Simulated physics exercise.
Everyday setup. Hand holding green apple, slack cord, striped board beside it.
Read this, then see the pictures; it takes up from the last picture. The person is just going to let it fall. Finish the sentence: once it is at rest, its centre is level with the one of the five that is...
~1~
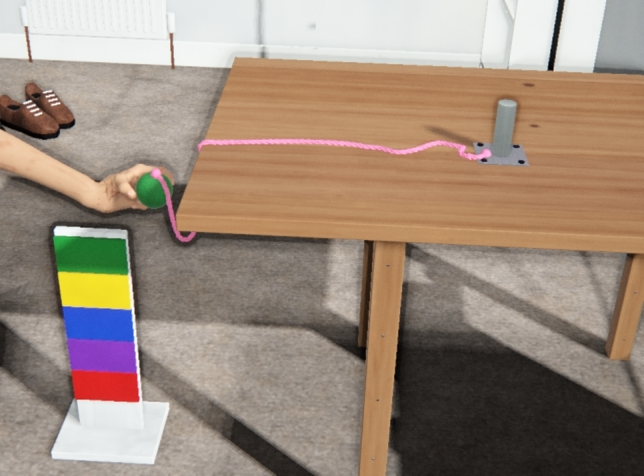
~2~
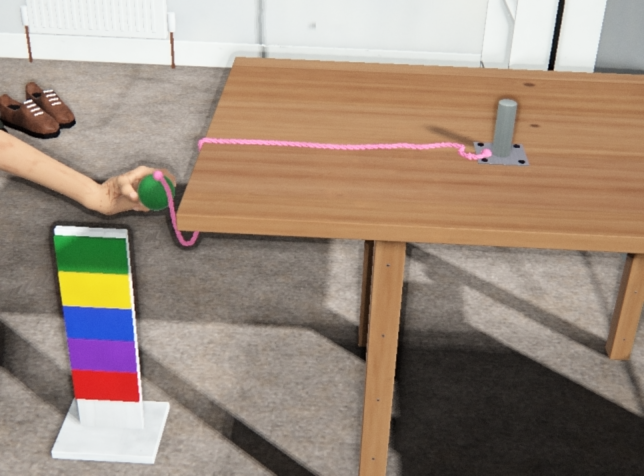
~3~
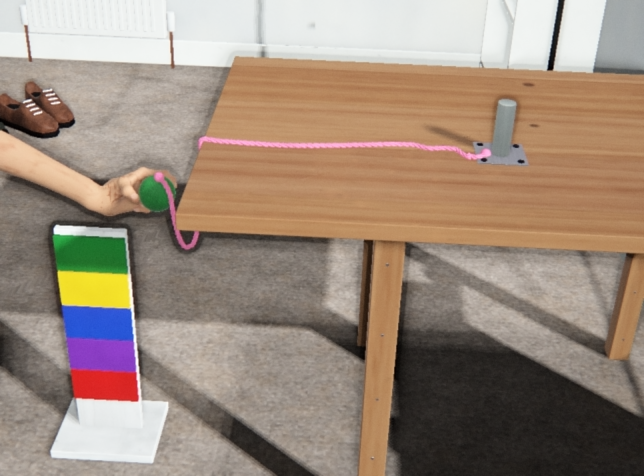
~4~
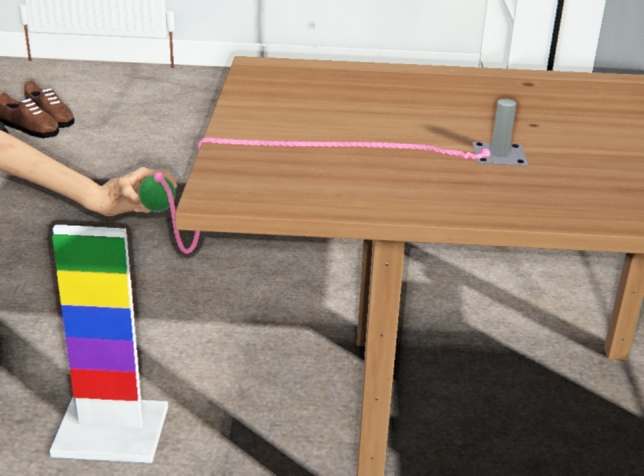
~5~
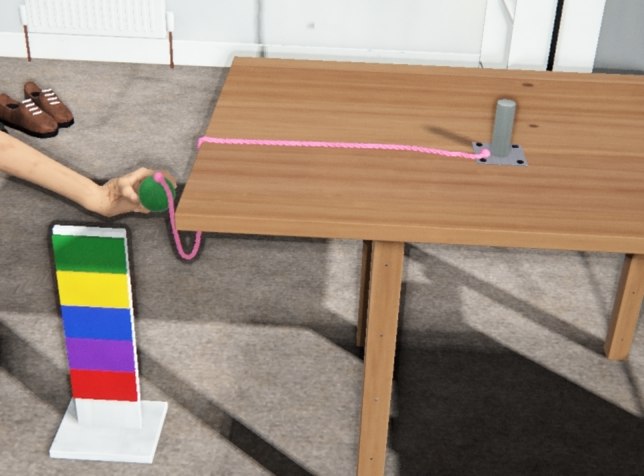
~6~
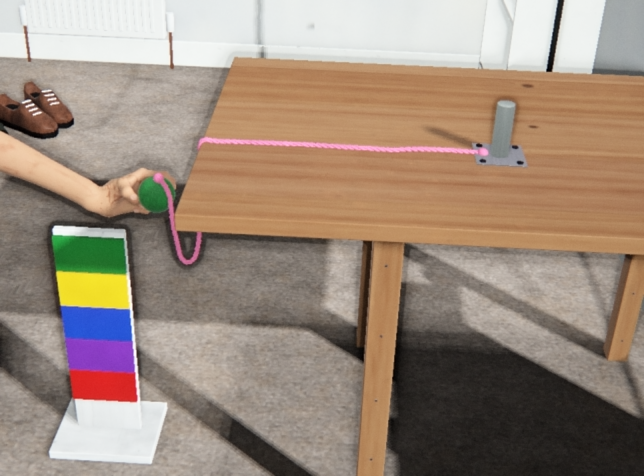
Purple.
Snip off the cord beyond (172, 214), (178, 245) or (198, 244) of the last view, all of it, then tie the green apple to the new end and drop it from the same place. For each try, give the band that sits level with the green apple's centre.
Blue; yellow; green.
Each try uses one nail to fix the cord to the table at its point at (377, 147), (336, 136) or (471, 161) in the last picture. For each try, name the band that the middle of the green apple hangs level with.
Blue; yellow; purple.
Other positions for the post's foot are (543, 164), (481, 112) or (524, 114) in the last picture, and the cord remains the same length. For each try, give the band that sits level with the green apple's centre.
Result 1: Blue. Result 2: Purple. Result 3: Blue.
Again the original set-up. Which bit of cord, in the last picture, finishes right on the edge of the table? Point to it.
It's near (201, 148) in the last picture.
Soon after, apple near (187, 328); level with blue.
Then, apple near (231, 357); level with purple.
Further on, apple near (195, 357); level with purple.
At rest, apple near (213, 359); level with purple. The cord holds its middle at purple.
